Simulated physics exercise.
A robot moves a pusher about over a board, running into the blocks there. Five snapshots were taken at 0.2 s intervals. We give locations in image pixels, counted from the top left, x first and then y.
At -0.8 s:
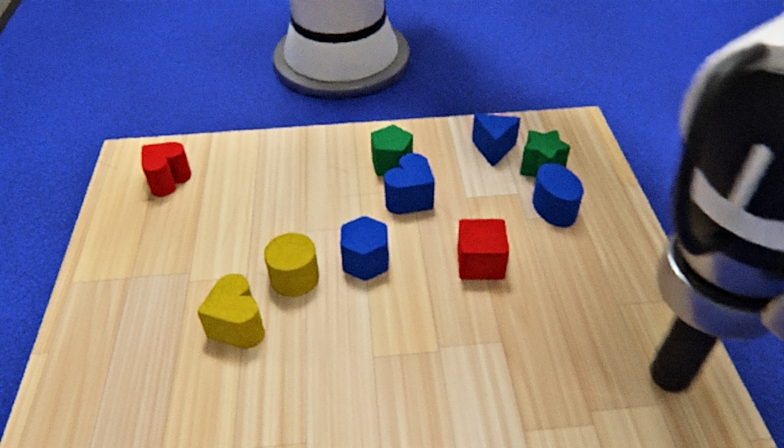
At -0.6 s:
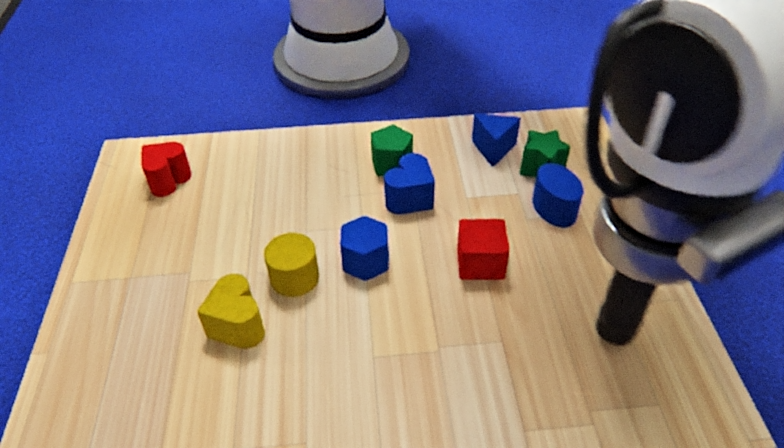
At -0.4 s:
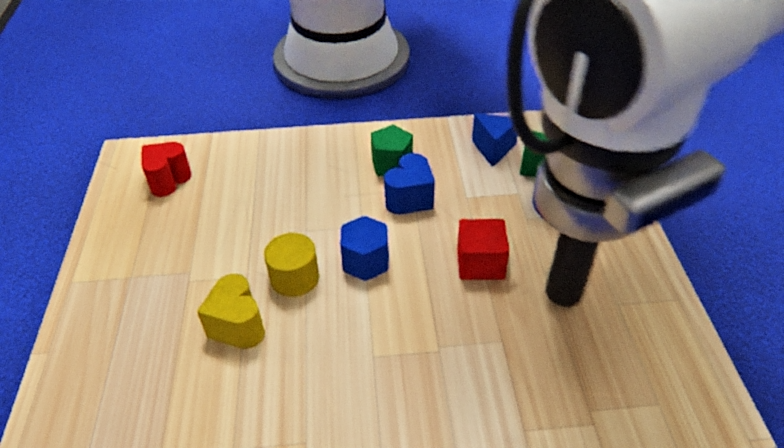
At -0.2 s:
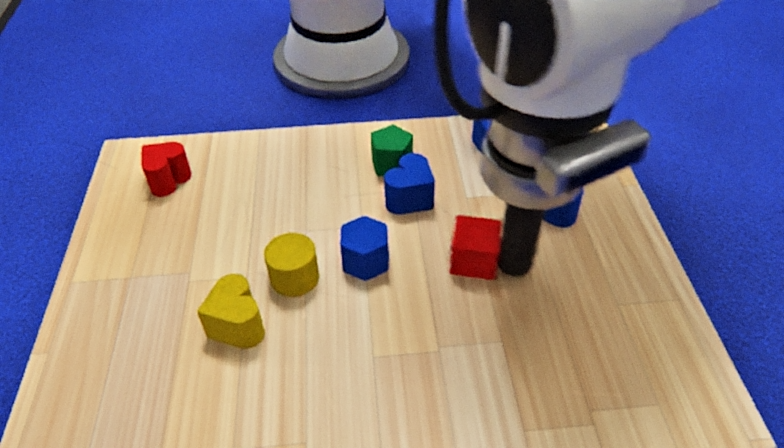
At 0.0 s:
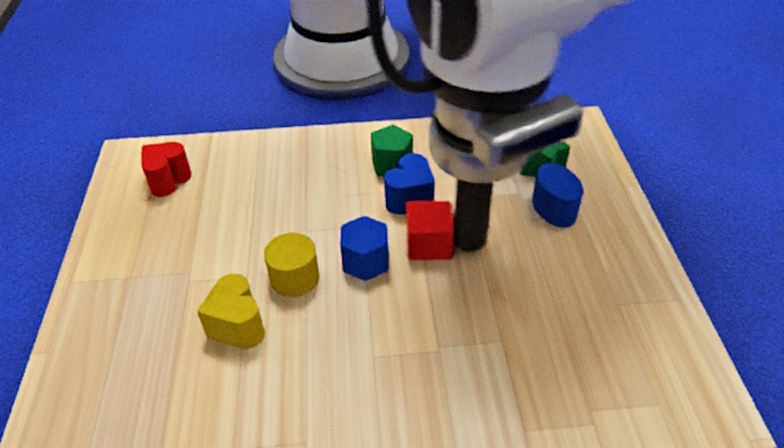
A light wooden board on a blue surface is seen from above at an angle by a still camera. Red and yellow hearts and a yellow cylinder sit left, a blue hexagon, blue heart, green pentagon and red cube nearer the middle, and blue and green blocks at upper right. A robot arm's black pusher sweeps leftward and away, pushing the cube toward the blue heart and hexagon.
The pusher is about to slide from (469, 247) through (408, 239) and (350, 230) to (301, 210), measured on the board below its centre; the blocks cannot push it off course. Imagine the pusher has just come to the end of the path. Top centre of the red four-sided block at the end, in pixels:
It should be at about (264, 172).
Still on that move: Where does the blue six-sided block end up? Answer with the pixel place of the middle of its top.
The blue six-sided block ends near (338, 235).
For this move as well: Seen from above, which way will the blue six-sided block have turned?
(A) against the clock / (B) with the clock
A
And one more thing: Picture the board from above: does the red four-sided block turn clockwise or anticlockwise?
From the top, the block rotates clockwise.
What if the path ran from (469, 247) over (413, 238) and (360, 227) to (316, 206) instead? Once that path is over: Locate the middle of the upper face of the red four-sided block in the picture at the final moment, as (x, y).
It ends at (273, 181).
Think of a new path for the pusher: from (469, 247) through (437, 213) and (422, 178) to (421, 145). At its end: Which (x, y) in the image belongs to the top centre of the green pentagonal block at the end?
By then it is at (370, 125).
The first path, step by step. One third of the way, pusher at (408, 232); blue six-sided block at (338, 235), turned 55° anticlockwise; red four-sided block at (369, 204), turned 15° clockwise.
Two thirds of the way, pusher at (348, 222); blue six-sided block at (338, 235), turned 55° anticlockwise; red four-sided block at (313, 190), turned 30° clockwise.
At the end, pusher at (299, 203); blue six-sided block at (338, 235), turned 55° anticlockwise; blue heart block still; red four-sided block at (264, 172), turned 25° clockwise.
